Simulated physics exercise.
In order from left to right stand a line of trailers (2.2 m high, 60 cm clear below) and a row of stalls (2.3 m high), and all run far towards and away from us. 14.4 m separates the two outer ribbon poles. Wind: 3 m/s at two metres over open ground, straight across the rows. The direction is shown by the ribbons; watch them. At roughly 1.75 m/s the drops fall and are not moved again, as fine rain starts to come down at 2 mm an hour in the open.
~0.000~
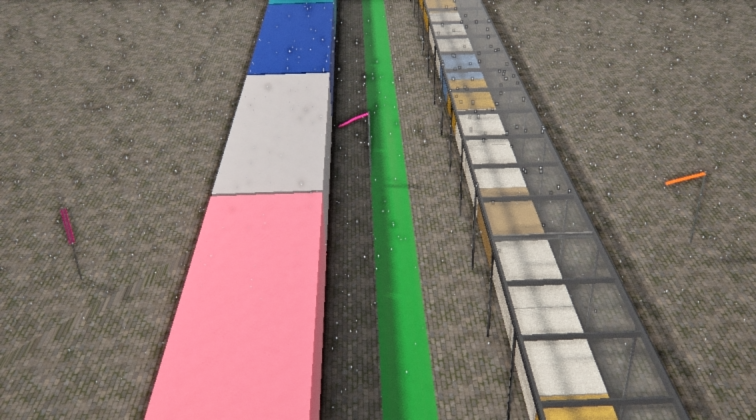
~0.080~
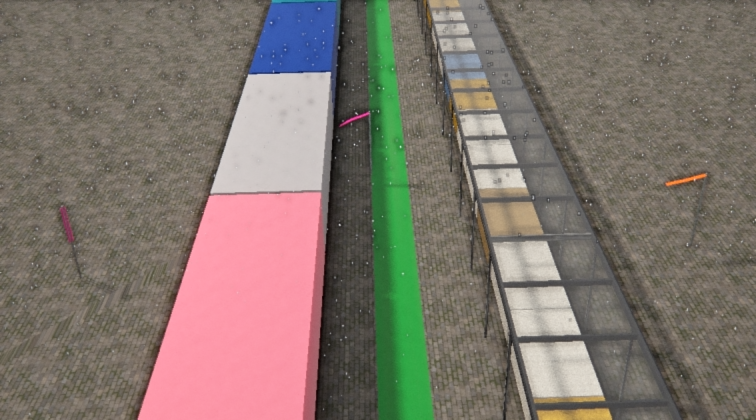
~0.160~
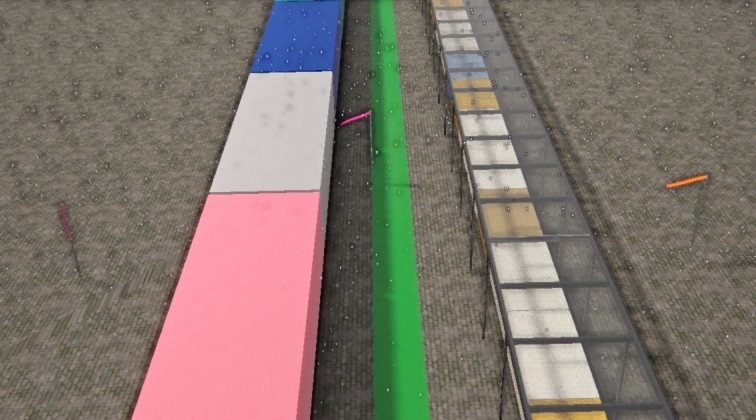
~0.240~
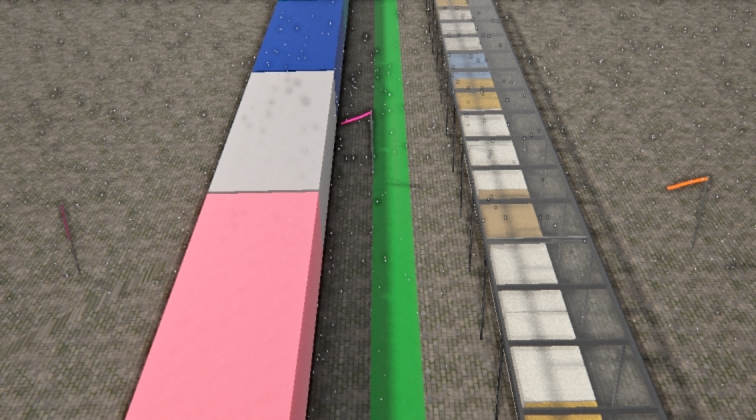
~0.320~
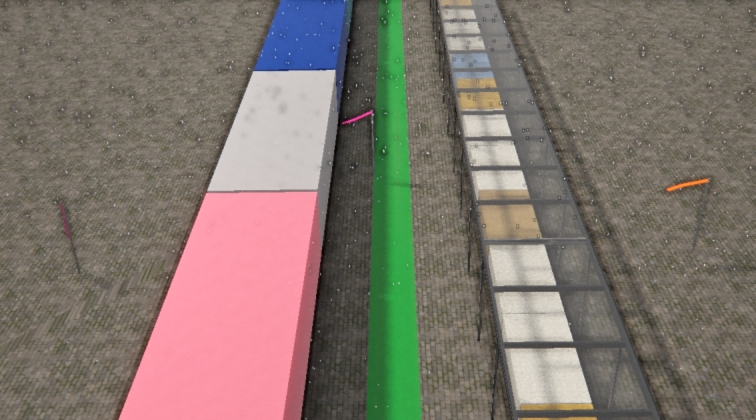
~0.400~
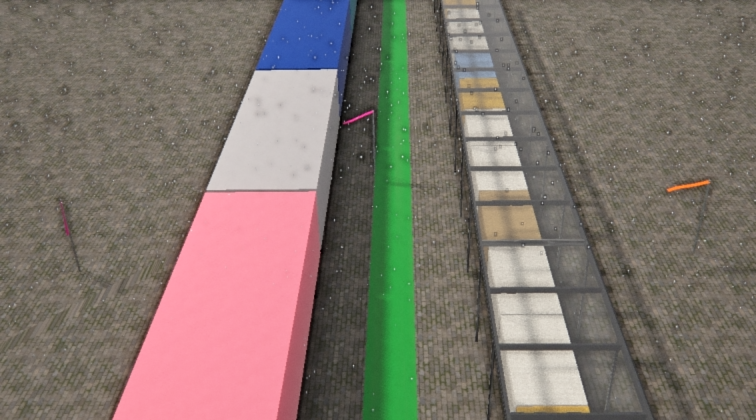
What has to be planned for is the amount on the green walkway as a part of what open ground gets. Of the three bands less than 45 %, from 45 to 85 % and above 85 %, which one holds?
The band that holds is under 45 %.
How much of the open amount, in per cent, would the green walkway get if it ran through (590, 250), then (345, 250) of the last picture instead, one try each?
It would get around 100 percent the first time and around 120 percent the second.
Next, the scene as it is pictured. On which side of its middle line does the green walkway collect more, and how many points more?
I'd go with the left-hand part, ahead by near 25 points.
In 10 minutes the green walkway collects 0.1 mm against 0.3 mm in the open.
In 30 minutes the green walkway collects 0.2 mm against 1.0 mm in the open.
In 60 minutes the green walkway collects 0.4 mm against 2.0 mm in the open, so the green walkway has 18 % of the open amount; the left half of it has 31 %, the right half 4 %.
